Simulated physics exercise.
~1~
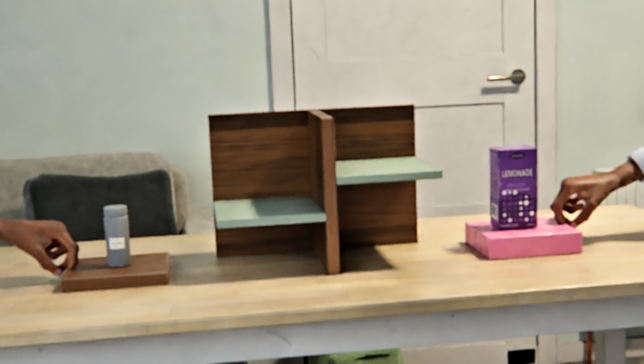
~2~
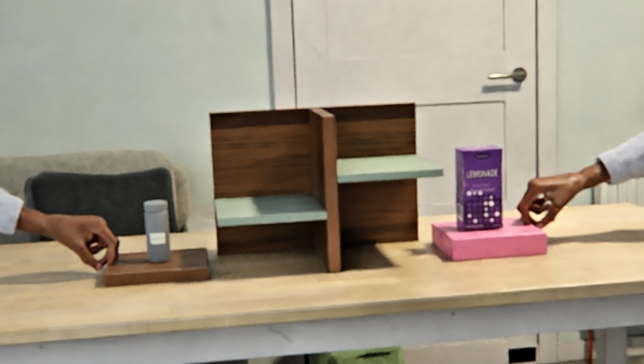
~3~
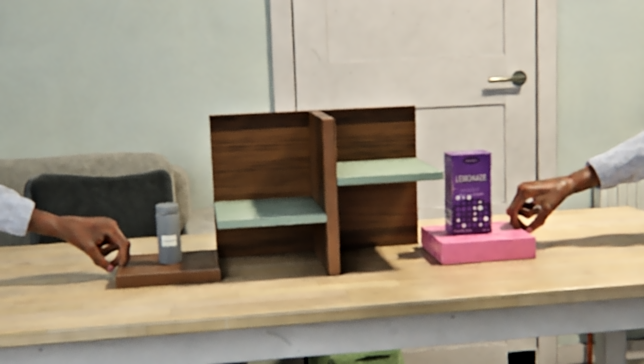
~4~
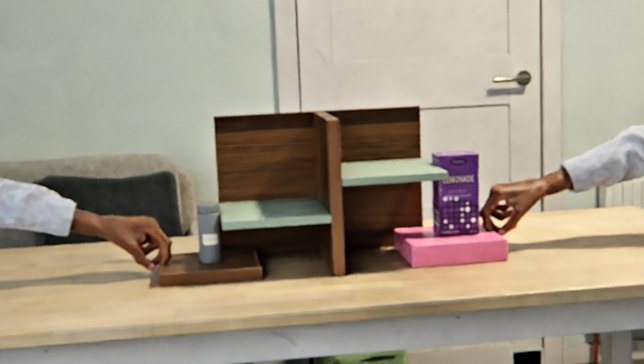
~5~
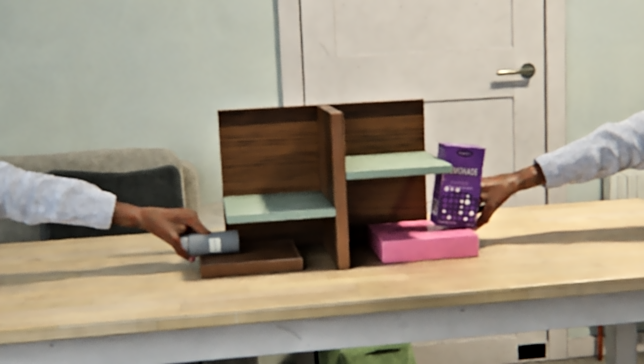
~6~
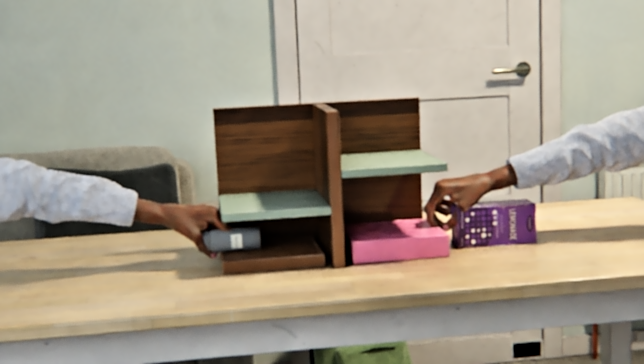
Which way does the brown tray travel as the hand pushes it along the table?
The brown tray moves to the right, going in under the shelf on its side of the rack.
Two trays pushed by hands slide under the shelves, and the shaker and carton topple.
